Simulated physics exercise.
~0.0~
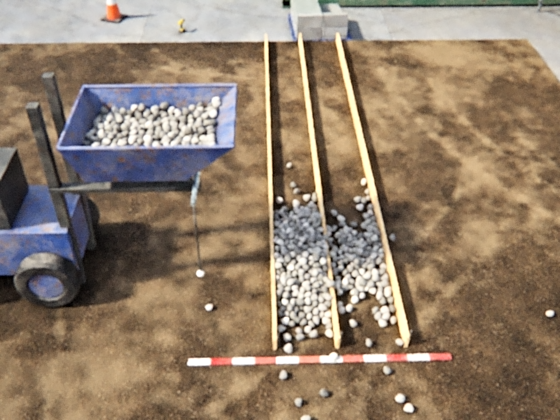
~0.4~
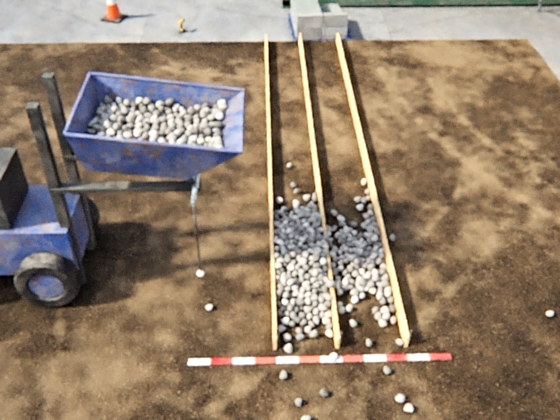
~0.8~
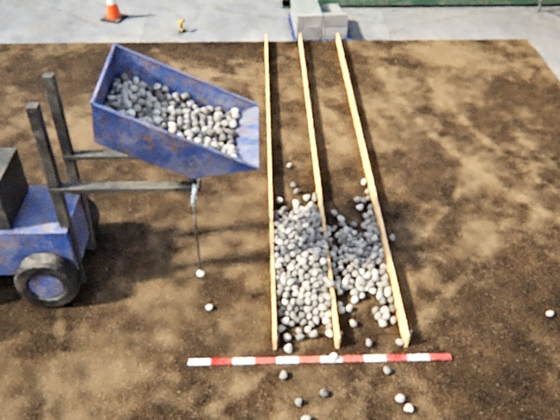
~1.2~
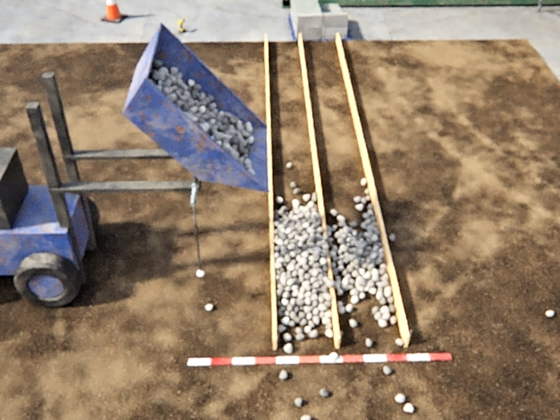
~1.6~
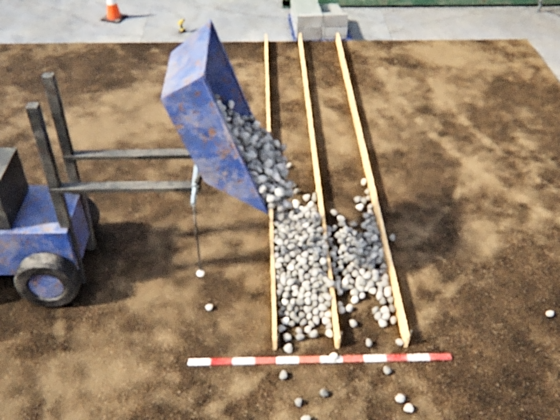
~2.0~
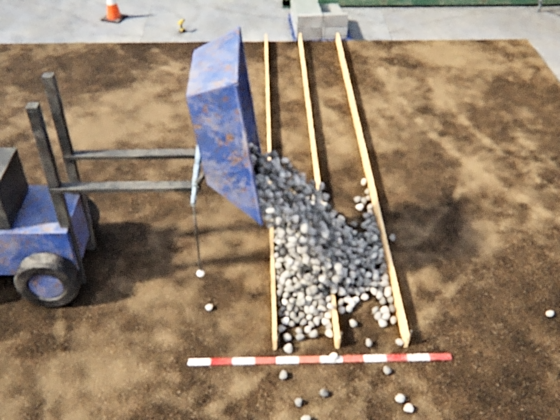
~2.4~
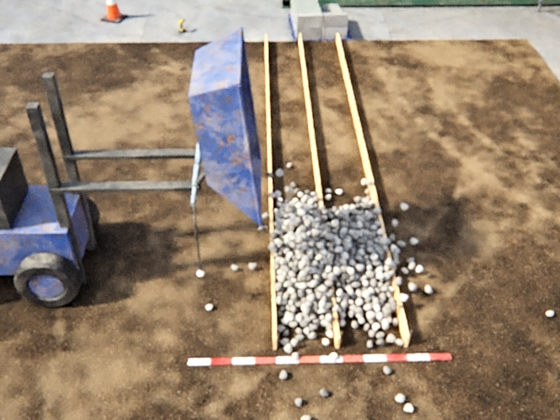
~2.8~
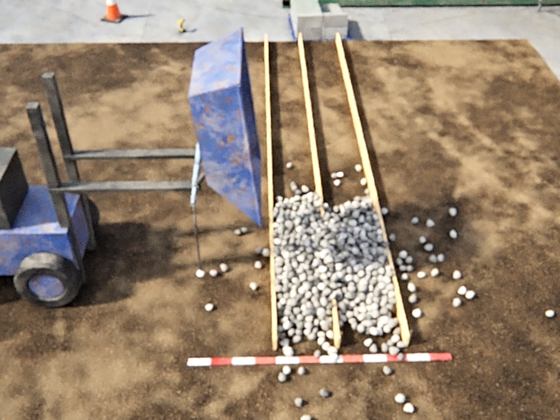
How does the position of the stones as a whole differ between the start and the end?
At the start many of the stones are up in the blue skip on the left, with the rest between the boards. By the end the skip has emptied and the stones as a whole lie further right and lower, mostly heaped between the boards with a few scattered outside.
